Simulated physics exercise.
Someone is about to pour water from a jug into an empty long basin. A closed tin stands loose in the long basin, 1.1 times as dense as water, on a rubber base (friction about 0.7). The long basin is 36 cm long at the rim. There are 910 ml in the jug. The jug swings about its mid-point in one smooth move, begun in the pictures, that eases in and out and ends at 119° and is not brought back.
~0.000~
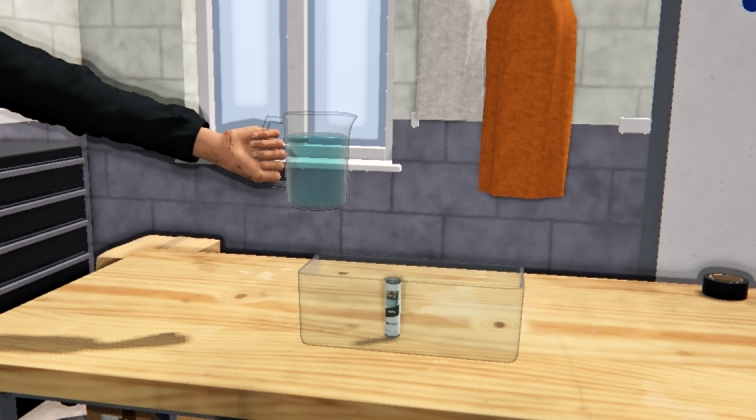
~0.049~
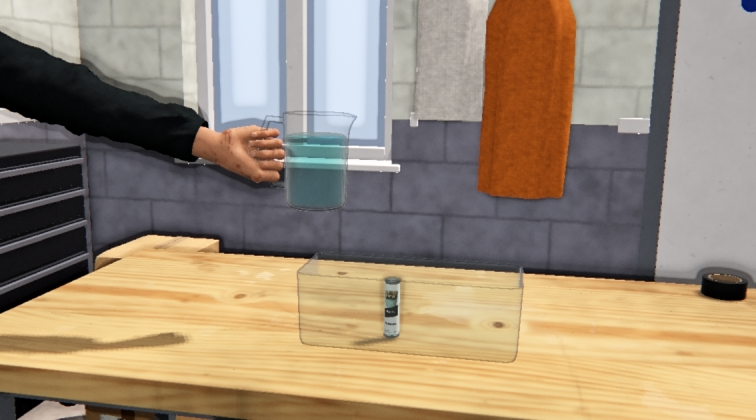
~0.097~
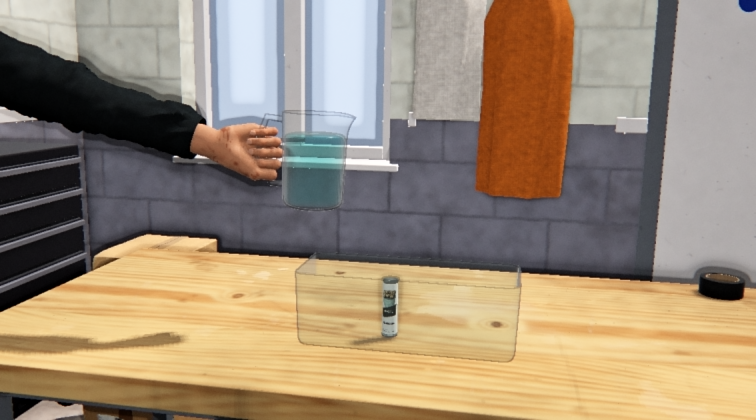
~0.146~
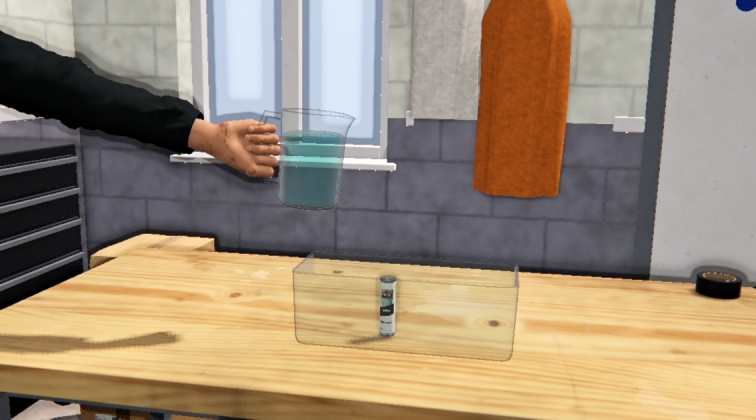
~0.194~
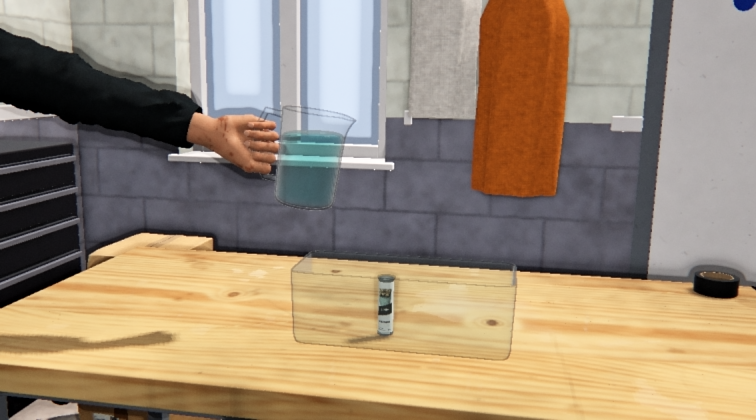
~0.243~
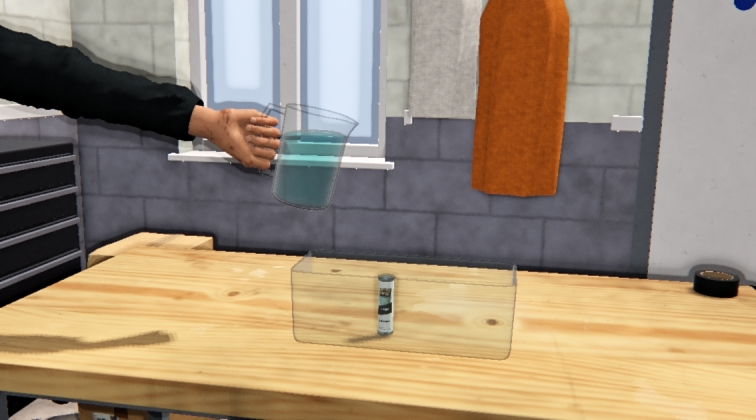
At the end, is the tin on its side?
It goes over.
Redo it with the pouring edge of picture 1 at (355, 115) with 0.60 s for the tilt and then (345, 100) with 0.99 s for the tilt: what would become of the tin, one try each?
First it topples; then it falls.
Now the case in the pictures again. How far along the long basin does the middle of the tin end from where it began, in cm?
Some 7.0 cm.
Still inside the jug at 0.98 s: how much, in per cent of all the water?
About 26 per cent.
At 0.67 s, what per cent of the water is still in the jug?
Some 88 per cent.
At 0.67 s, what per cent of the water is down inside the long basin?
Some 1 per cent.
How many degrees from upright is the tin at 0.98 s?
It is at some 0°.
After 0.67 s the tilt is 74° and 88 per cent is still to pour; the tin stands where it began.
After 0.98 s the tilt is 112° and 26 per cent is still to pour; the tin stands where it began.
After 1.31 s the tilt is 119° and 0 per cent is still to pour; the tin lies on its side.
After 1.66 s the tilt is 119° and 0 per cent is still to pour; the tin lies on its side.
In the end the tin lies on its side.
